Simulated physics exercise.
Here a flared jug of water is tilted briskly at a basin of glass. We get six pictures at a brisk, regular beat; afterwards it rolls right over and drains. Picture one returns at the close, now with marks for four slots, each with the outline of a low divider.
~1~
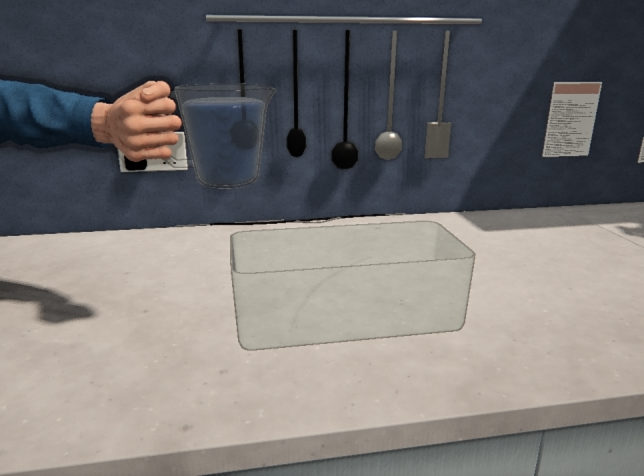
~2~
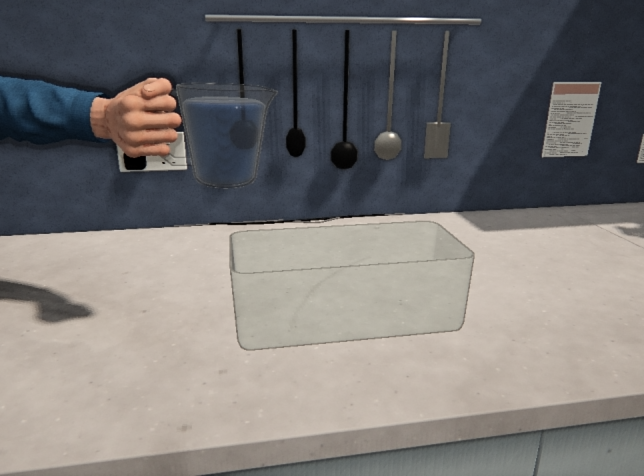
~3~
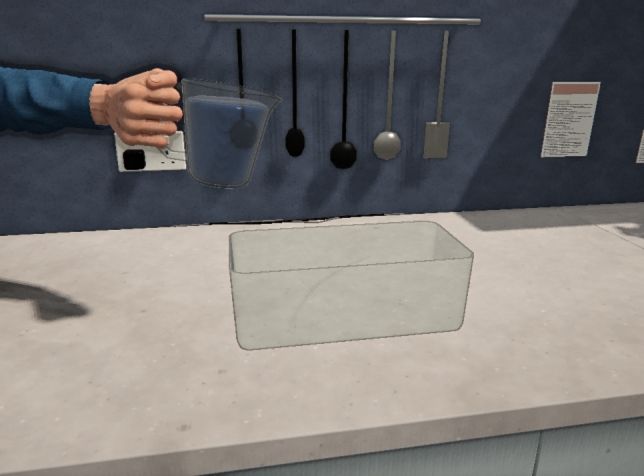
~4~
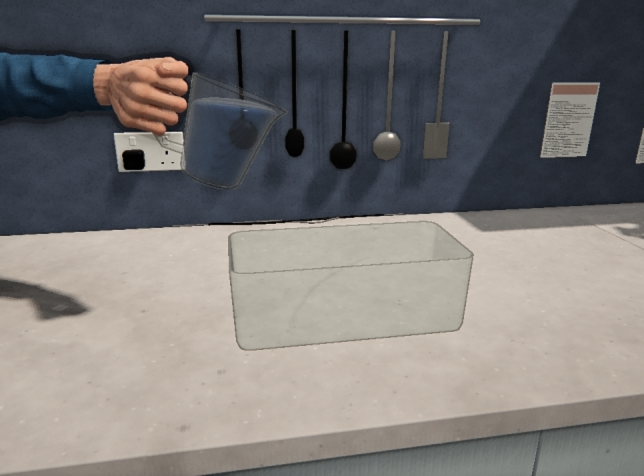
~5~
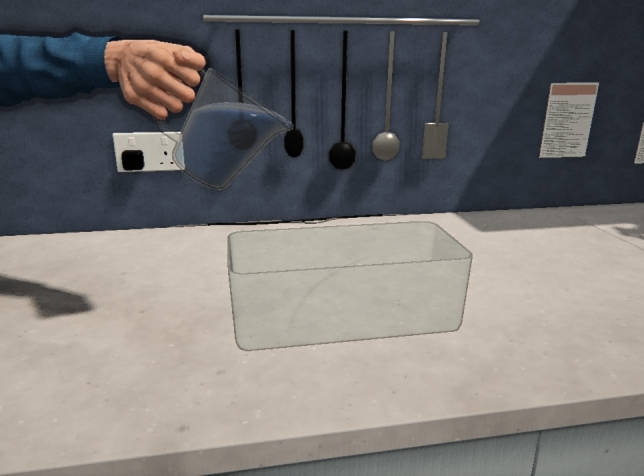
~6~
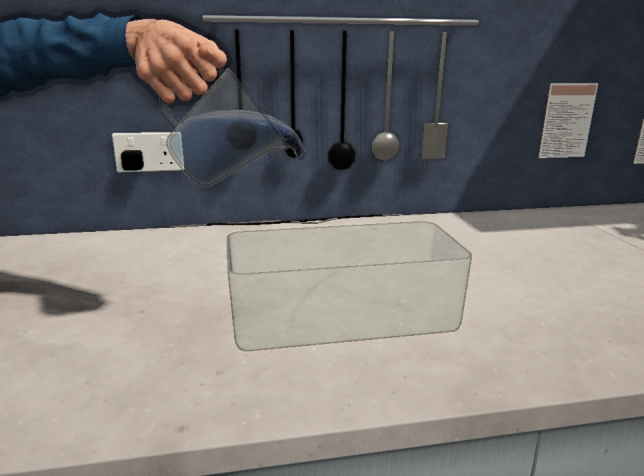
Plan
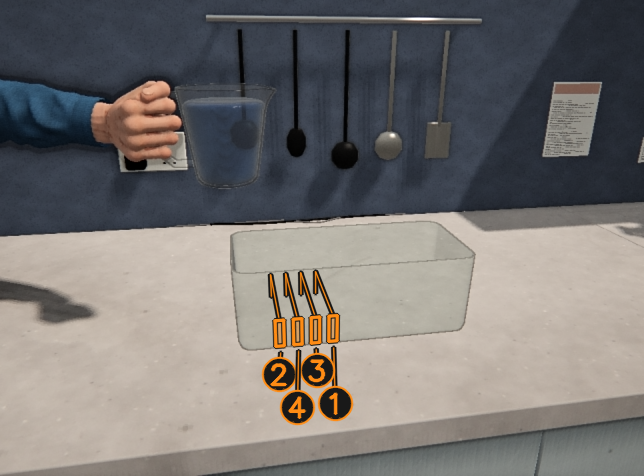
A hand in a blue sleeve held a clear jug of water above a glass basin on a counter, then tilted it rightward, slightly at first and then steeply, until water came over the lip.
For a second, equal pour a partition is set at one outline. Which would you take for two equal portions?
Best: 1.
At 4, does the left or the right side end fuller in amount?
More ends on the right.
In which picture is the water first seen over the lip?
Picture 5.
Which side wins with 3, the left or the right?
More ends on the right.
On the marked copy, 1 at (333, 347); 2 at (280, 352); 3 at (316, 349); 4 at (298, 350).
With 1, about 53 % ends left of the wall and 42 % right of it; 5 % is lost outside.
With 2, about 5 % ends left of the wall and 93 % right of it; 3 % is lost outside.
With 3, about 28 % ends left of the wall and 70 % right of it.
With 4, about 5 % ends left of the wall and 93 % right of it.
